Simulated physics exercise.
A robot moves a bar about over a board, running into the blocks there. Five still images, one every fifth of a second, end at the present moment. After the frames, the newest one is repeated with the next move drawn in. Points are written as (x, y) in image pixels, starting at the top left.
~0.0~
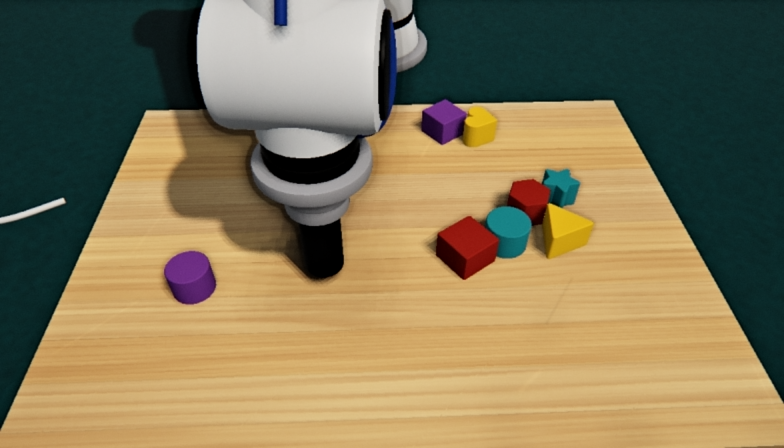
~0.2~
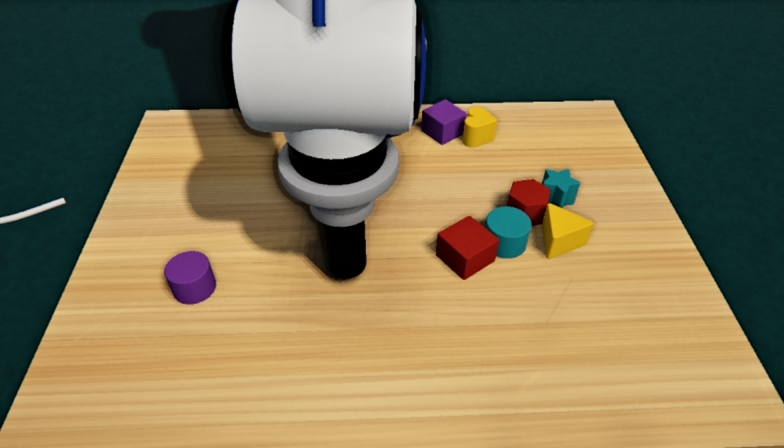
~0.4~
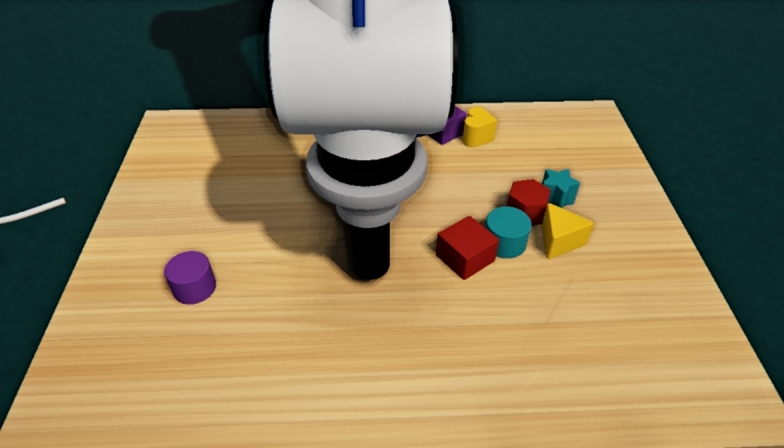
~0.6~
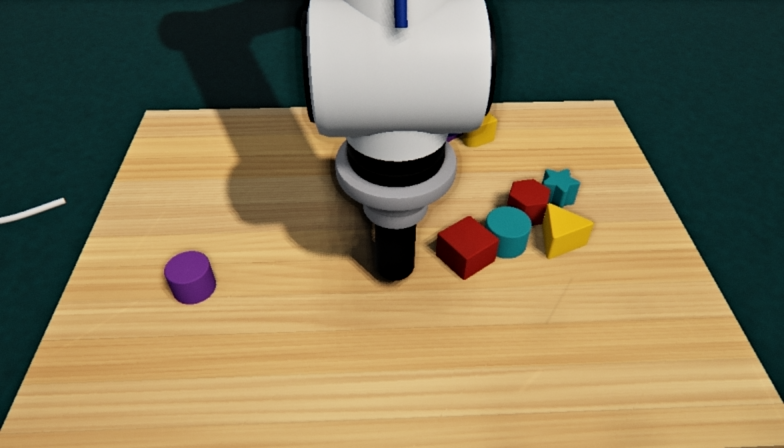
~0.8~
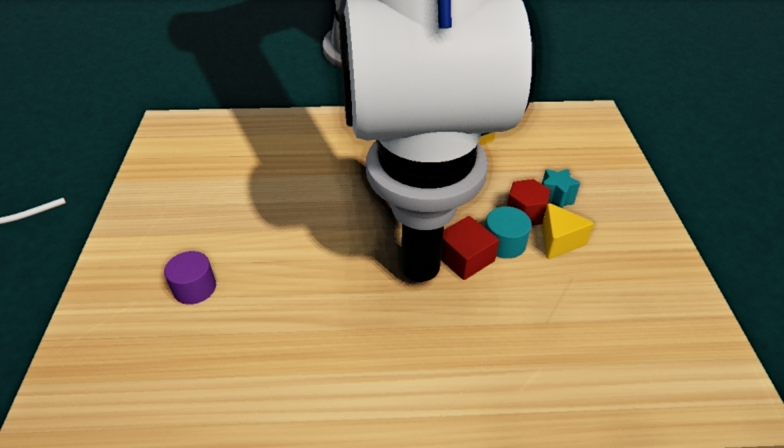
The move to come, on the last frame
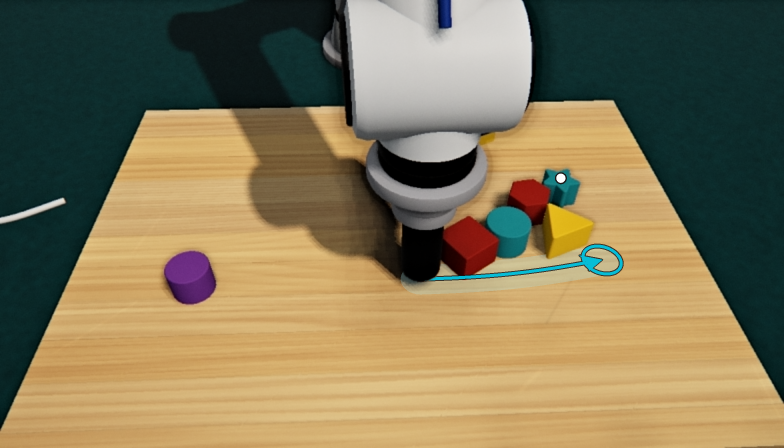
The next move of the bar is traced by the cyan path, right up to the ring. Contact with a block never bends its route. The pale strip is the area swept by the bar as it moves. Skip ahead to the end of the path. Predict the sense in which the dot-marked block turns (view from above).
It spins with the clock.
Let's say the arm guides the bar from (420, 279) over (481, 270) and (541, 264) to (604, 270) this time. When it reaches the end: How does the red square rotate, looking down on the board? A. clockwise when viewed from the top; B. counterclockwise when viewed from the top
Correct choice: B.
Path on the board, from (420, 279) over (514, 273) to (602, 260); the dot is on the turquoise star block.
On the path given first. One third of the way, bar (486, 265); red square (509, 230), turned 20° anticlockwise; turquoise cylinder (539, 209); red hexagonal block (536, 181), turned 35° anticlockwise; turquoise star block (564, 172), turned 35° clockwise; yellow three-sided block (578, 218), turned 25° clockwise.
Two thirds of the way, bar (549, 259); red square (560, 220), turned 40° anticlockwise; turquoise cylinder (564, 191); red hexagonal block (535, 169), turned 70° anticlockwise; turquoise star block (568, 166), turned 50° clockwise; yellow three-sided block (601, 215), turned 15° clockwise.
At the end, bar (606, 249); red square (580, 212), turned 65° anticlockwise; turquoise cylinder (569, 182); red hexagonal block (534, 166), turned 90° anticlockwise; turquoise star block (567, 160), turned 45° clockwise; yellow three-sided block (617, 209), turned 25° anticlockwise.
